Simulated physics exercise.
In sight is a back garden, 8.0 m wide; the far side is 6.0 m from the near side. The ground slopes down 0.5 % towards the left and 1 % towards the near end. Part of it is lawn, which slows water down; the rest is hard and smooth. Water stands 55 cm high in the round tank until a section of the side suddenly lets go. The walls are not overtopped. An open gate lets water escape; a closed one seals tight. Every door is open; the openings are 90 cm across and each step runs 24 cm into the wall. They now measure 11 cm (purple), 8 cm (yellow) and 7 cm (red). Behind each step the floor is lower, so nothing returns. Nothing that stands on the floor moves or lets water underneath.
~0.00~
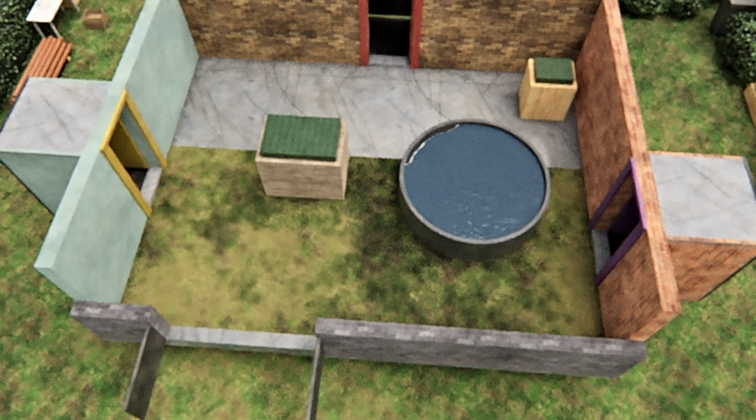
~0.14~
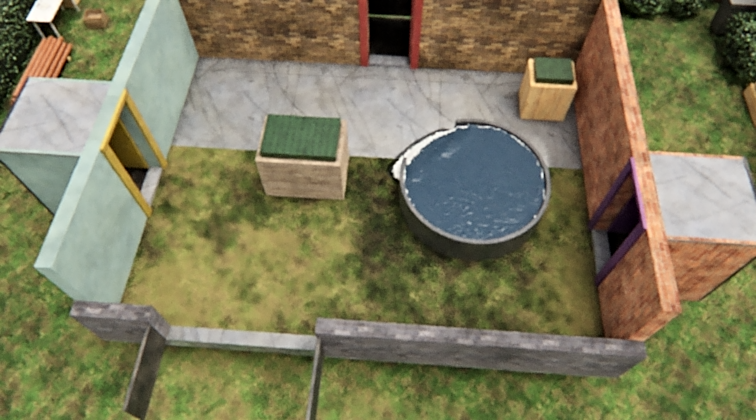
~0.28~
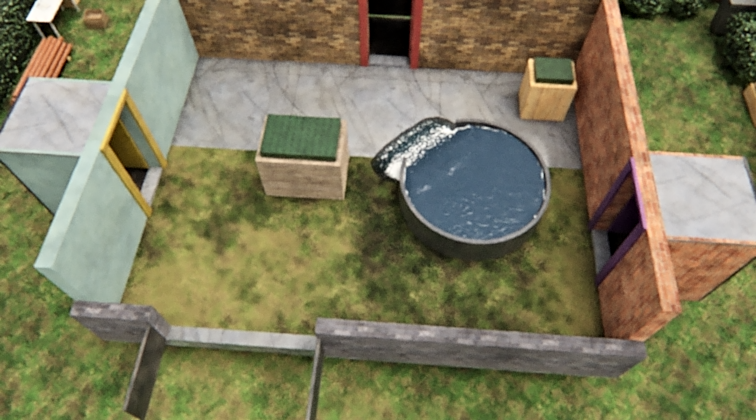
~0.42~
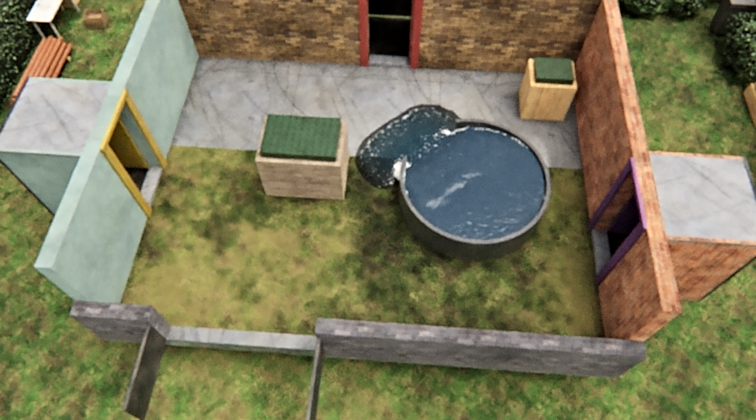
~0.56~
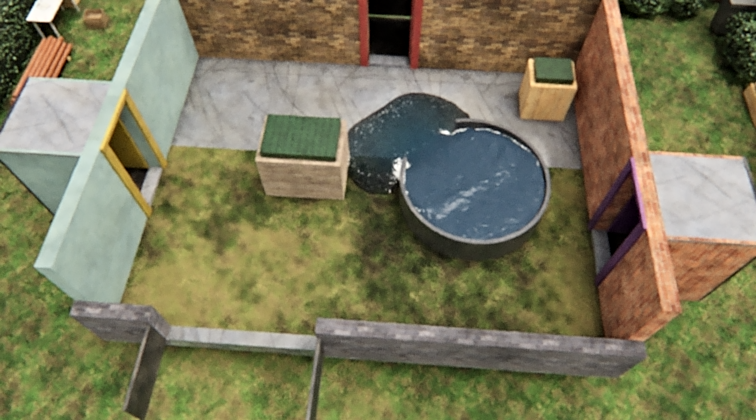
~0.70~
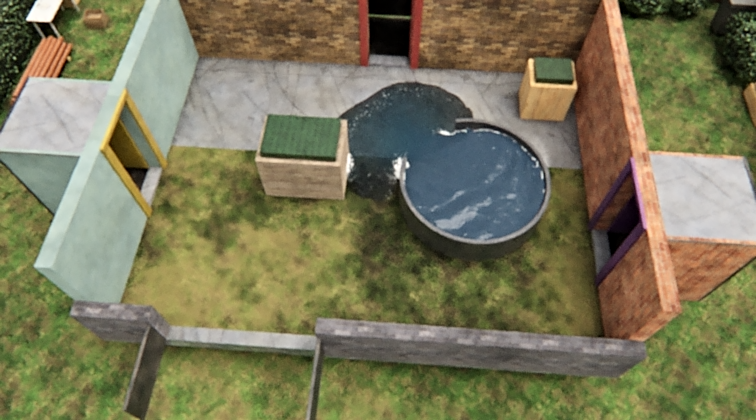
A walled back garden, part patchy lawn and part smooth grey paving, is seen from high above by a still camera. A round dark tank of water stands right of centre, with a green-topped box to its left, a red door in the far brick wall, a yellow-framed opening left and a purple one right. Water breaks out of the tank's far left side, foams, and spreads in a dark pool across paving and grass to the box.
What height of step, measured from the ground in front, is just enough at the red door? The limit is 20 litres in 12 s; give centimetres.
About 19 cm.
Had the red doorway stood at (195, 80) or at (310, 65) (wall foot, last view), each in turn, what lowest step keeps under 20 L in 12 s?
Roughly 27 and 11.5 cm.
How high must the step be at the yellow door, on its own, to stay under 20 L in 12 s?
Roughly 7.0 cm at yellow.
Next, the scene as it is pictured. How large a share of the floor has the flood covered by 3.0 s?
About 45 per cent.
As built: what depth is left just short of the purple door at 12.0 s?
About 2.0 cm.
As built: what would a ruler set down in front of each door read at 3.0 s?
Depths in cm: Purple 0, yellow 0, red 19.
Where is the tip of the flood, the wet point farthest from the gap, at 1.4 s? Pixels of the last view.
At about (294, 82).
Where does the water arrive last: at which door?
Last comes the purple one.
After 1.4 s water covers 20 % of the floor, deepest (28 cm) near (419, 151); 18 cm at the red door, 4 litres in over its 7 cm step.
After 3.0 s water covers 45 % of the floor, deepest (34 cm) near (207, 58); 19 cm at the red door, 133 litres in over its 7 cm step.
After 12.0 s water covers 90 % of the floor, deepest (12 cm) near (115, 321); 4 cm at the red door, 220 litres in over its 7 cm step.
At the red door as built, the water arrived by 1.0 s and peaked near 23 cm at 2.0 s.
Run again over the same 12 s with other heights there, 51 litres in over 15.5 cm, 10 litres over 21 cm. The limit of 20 litres is kept from about 19 cm up.
